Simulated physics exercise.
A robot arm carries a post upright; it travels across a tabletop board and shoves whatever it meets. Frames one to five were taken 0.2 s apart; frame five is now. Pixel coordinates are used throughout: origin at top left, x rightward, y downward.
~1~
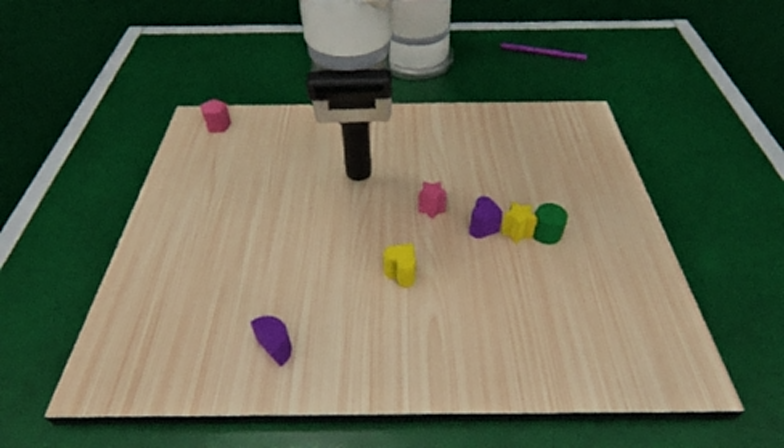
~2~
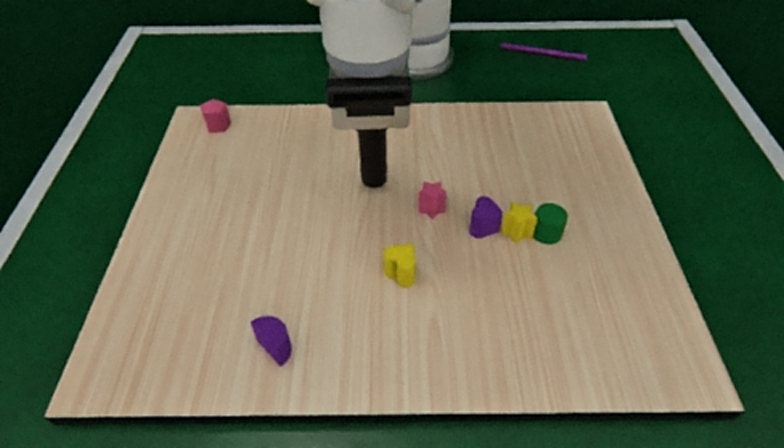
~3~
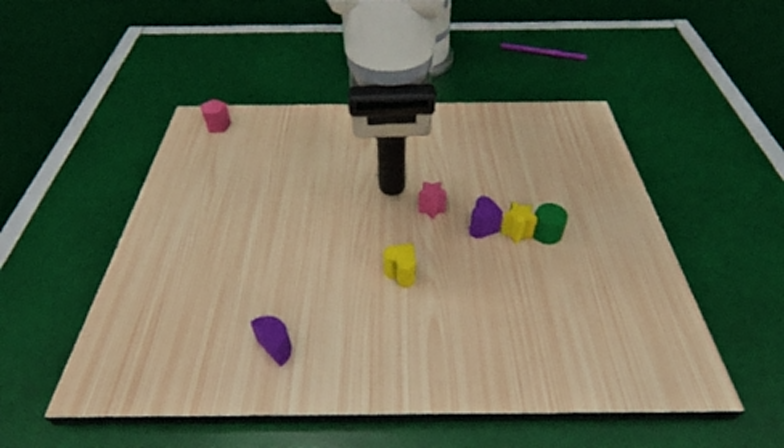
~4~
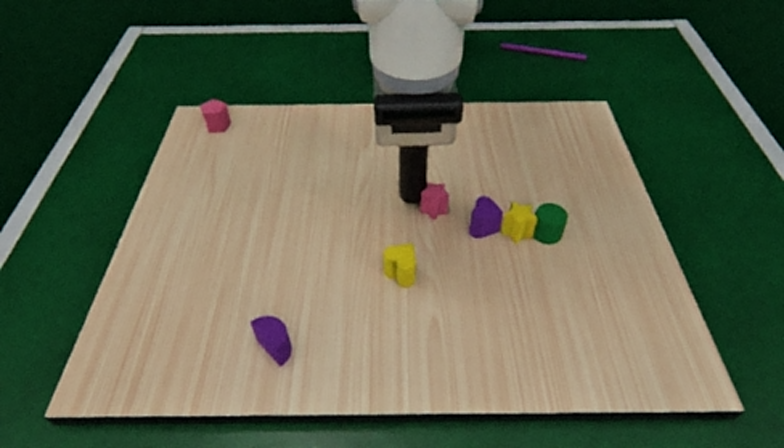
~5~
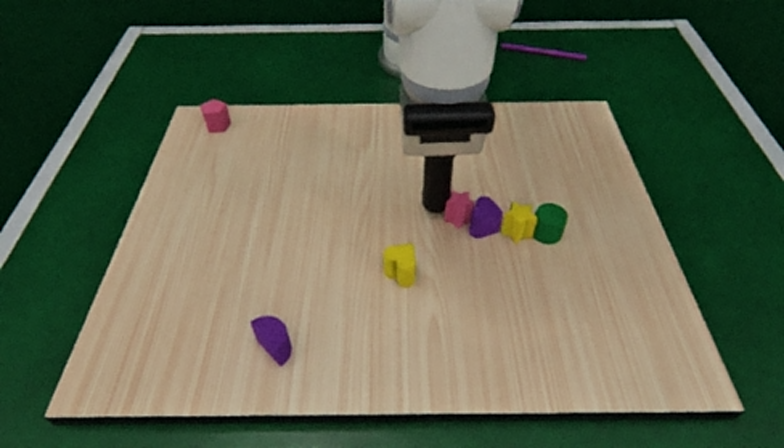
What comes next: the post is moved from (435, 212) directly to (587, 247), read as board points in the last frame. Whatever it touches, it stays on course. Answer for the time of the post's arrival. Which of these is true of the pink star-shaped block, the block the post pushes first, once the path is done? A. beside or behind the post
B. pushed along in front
My pick is A.
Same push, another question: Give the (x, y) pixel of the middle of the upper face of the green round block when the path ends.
The middle of its top is at (616, 213).
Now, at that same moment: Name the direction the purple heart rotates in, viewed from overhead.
Looking down on the board, it turns clockwise.
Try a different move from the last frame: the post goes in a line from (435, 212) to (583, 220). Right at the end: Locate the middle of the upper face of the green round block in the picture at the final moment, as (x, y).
Expect it around (585, 222).
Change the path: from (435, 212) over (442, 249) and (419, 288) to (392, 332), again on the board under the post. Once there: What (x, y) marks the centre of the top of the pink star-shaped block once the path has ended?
My best guess is (471, 212).
What follows on the original path. One third of the way, post (487, 216); pink star-shaped block (514, 215), turned 25° clockwise; purple heart (528, 231), turned 55° clockwise; yellow star-shaped block (561, 231), turned 50° anticlockwise; green round block (573, 214).
Two thirds of the way, post (537, 227); pink star-shaped block (559, 235), turned 80° clockwise; purple heart (550, 251), turned 115° clockwise; yellow star-shaped block (584, 246); green round block (573, 214).
At the end, post (590, 239); pink star-shaped block (578, 242), turned 175° clockwise; purple heart (551, 253), turned 125° clockwise; yellow star-shaped block (600, 261), turned 175° anticlockwise; green round block (616, 213).
